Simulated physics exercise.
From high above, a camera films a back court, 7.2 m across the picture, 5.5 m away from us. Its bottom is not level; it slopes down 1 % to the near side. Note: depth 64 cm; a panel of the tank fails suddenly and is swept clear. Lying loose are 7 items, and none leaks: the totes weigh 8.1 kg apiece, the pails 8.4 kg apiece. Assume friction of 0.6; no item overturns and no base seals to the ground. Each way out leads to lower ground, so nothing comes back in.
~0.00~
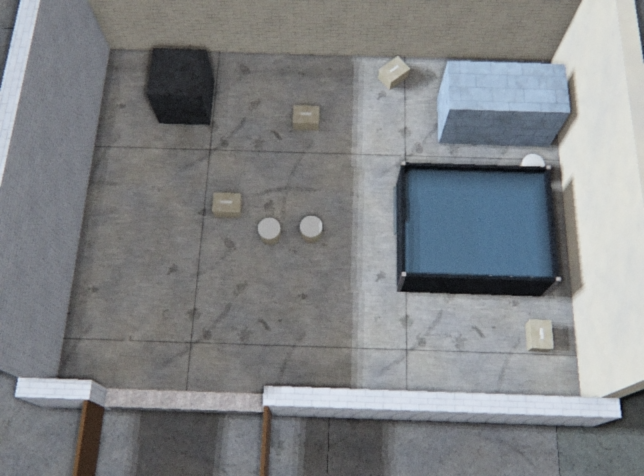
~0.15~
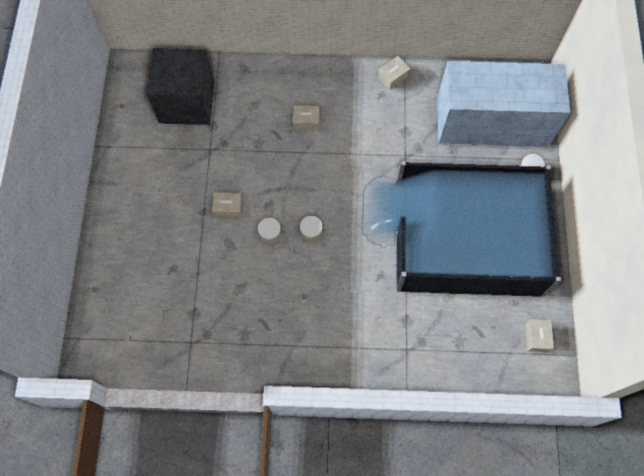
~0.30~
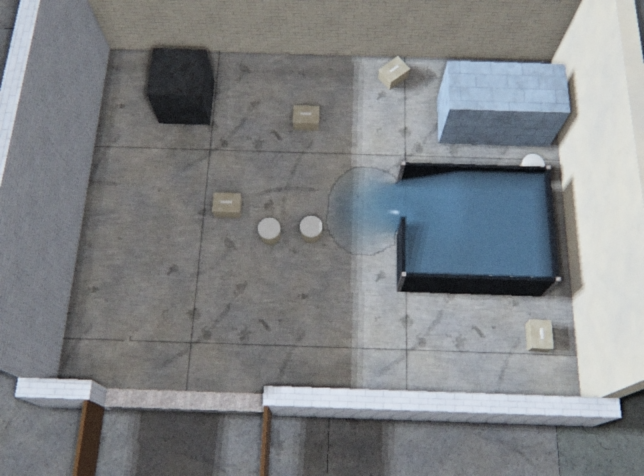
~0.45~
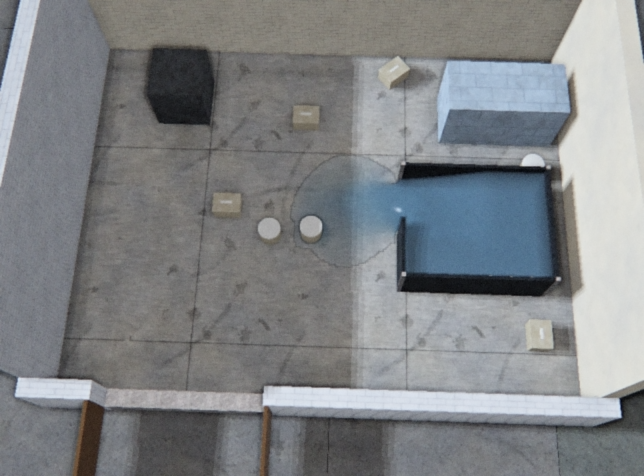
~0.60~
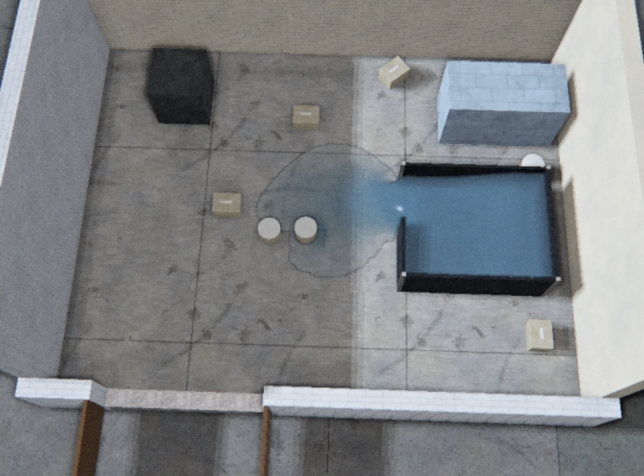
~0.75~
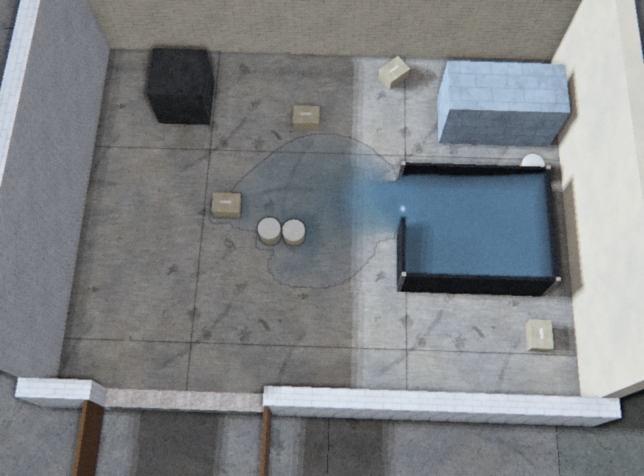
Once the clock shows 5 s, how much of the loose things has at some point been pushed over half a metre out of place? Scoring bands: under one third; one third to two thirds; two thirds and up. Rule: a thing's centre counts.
Band: One third to two thirds.
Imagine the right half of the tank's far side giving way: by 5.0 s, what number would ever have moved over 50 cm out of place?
4.
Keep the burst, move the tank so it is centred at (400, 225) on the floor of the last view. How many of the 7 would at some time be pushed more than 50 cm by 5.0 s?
1.
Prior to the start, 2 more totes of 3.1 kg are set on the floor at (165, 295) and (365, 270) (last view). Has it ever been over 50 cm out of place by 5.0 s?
In turn: Over, short of it.
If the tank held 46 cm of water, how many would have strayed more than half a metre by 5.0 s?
Then 4 of them.
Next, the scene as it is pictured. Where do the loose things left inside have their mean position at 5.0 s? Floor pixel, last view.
(309, 214).
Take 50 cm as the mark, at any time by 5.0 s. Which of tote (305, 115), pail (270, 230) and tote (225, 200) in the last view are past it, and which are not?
Beyond the mark, beyond the mark, beyond the mark.
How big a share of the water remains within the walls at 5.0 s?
Around 96 per cent of the water is still in there.
After 1.1 s 1 of 7 are over 50 cm from their spots; 0 afloat.
After 2.2 s 4 of 7 are over 50 cm from their spots; 0 afloat.
After 3.5 s 4 of 7 are over 50 cm from their spots; 1 afloat.
After 5.0 s 4 of 7 are over 50 cm from their spots, and 4 have been at some point; 1 afloat.
